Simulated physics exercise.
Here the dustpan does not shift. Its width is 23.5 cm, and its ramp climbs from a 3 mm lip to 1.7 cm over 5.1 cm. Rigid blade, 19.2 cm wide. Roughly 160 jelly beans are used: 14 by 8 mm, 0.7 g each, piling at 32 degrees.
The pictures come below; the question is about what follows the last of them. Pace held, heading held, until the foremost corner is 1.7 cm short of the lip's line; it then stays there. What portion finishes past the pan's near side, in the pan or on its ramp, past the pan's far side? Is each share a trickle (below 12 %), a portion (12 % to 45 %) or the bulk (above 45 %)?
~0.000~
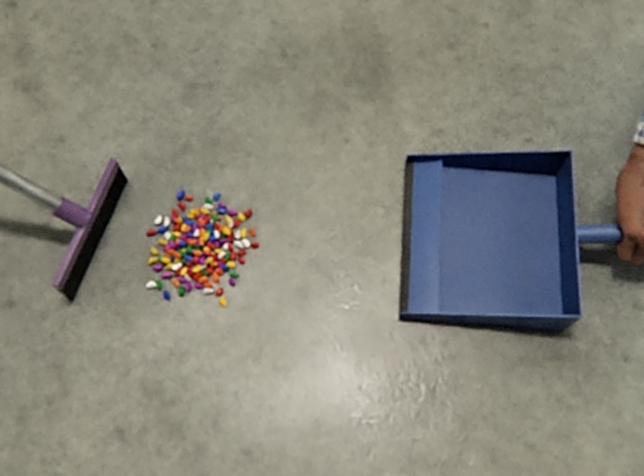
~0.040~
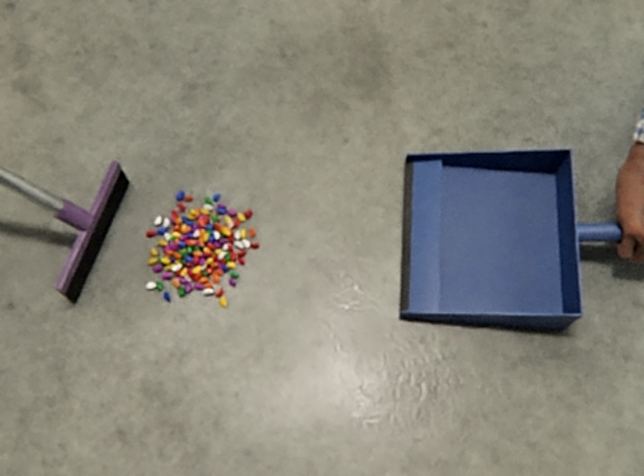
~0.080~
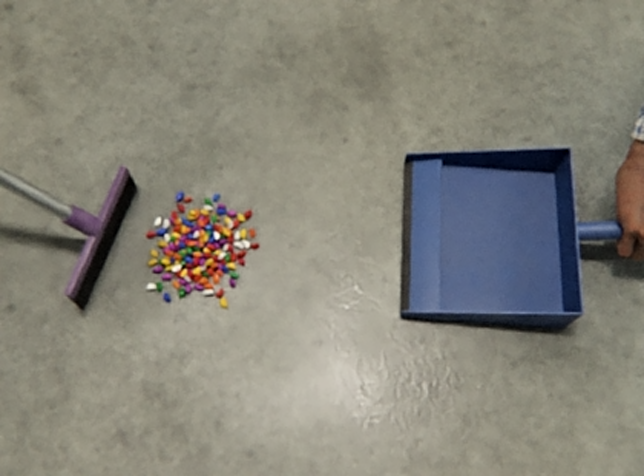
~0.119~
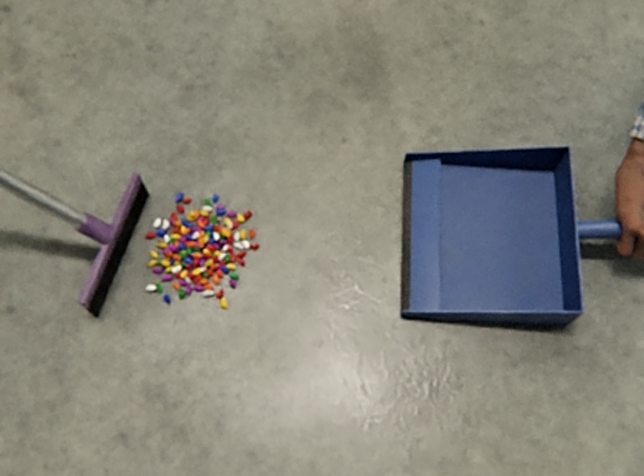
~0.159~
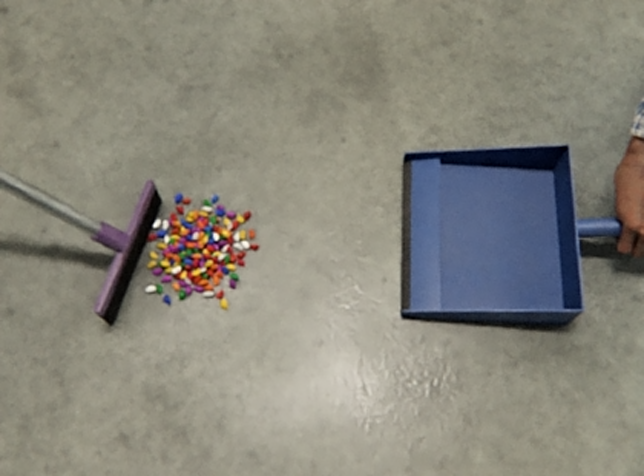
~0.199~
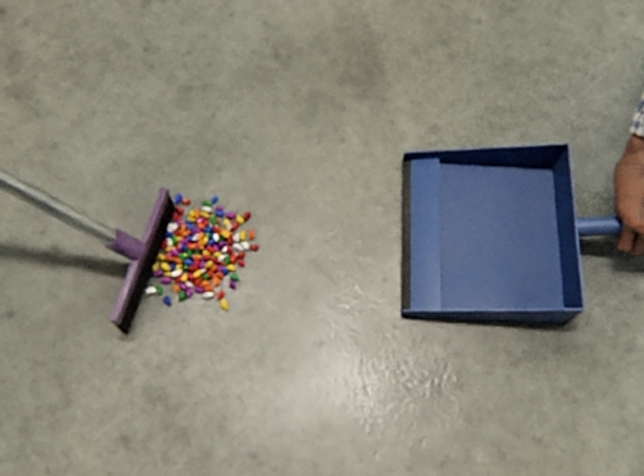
Near side: The bulk; pan: A trickle; far side: A trickle.
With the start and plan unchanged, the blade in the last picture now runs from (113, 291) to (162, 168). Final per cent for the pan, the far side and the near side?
Split: Pan = 10, far = 0, near = 20.
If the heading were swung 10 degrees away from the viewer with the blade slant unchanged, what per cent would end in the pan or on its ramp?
15 %.
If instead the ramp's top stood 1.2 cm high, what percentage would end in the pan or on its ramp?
It would be near 5 per cent.
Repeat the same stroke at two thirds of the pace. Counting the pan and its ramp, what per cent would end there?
In that case close to 0 per cent.
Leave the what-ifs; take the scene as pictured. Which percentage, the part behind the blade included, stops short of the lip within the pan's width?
45 %.
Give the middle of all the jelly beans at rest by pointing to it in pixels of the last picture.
(395, 320).
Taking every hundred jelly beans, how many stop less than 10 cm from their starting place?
Around 15 percent.
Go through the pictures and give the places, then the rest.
Blade from (58, 286) to (115, 165), moved 0.0 cm, 0 of the pieces shifted so far; middle of the pieces at (197, 249); pan at (495, 244), in the first picture.
Blade from (62, 289) to (117, 167), moved 0.5 cm, 0 of the pieces shifted so far; middle of the pieces at (197, 249), in the second picture.
Blade from (71, 295) to (125, 172), moved 1.8 cm, 0 of the pieces shifted so far; middle of the pieces at (197, 250), in the third picture.
Blade from (85, 303) to (137, 179), moved 3.9 cm, 0 of the pieces shifted so far; middle of the pieces at (196, 251), in the fourth picture.
Blade from (100, 312) to (151, 186), moved 6.2 cm, 0 of the pieces shifted so far; middle of the pieces at (196, 252), in the fifth picture.
Blade from (116, 320) to (165, 193), moved 8.5 cm, 31 of the pieces shifted so far; middle of the pieces at (201, 246); pan at (495, 239). The blade's pace is about 0.57 m/s, heading 21 degrees towards the viewer's side, in the sixth picture.
After 0.48 s, middle of the blade 20 cm from the lip; 0 % over the lip, far side 0 %, near side 25 %.
After 0.67 s, middle of the blade 9 cm from the lip; 0 % over the lip, far side 0 %, near side 45 %.
Then, at 0.98 s, middle of the blade 4 cm from the lip; 5 % over the lip, far side 0 %, near side 55 %.
In the end, at 2.9 s, near side 55 %, pan 0 %, far side 0 %, in front of the lip or behind the blade 45 %.
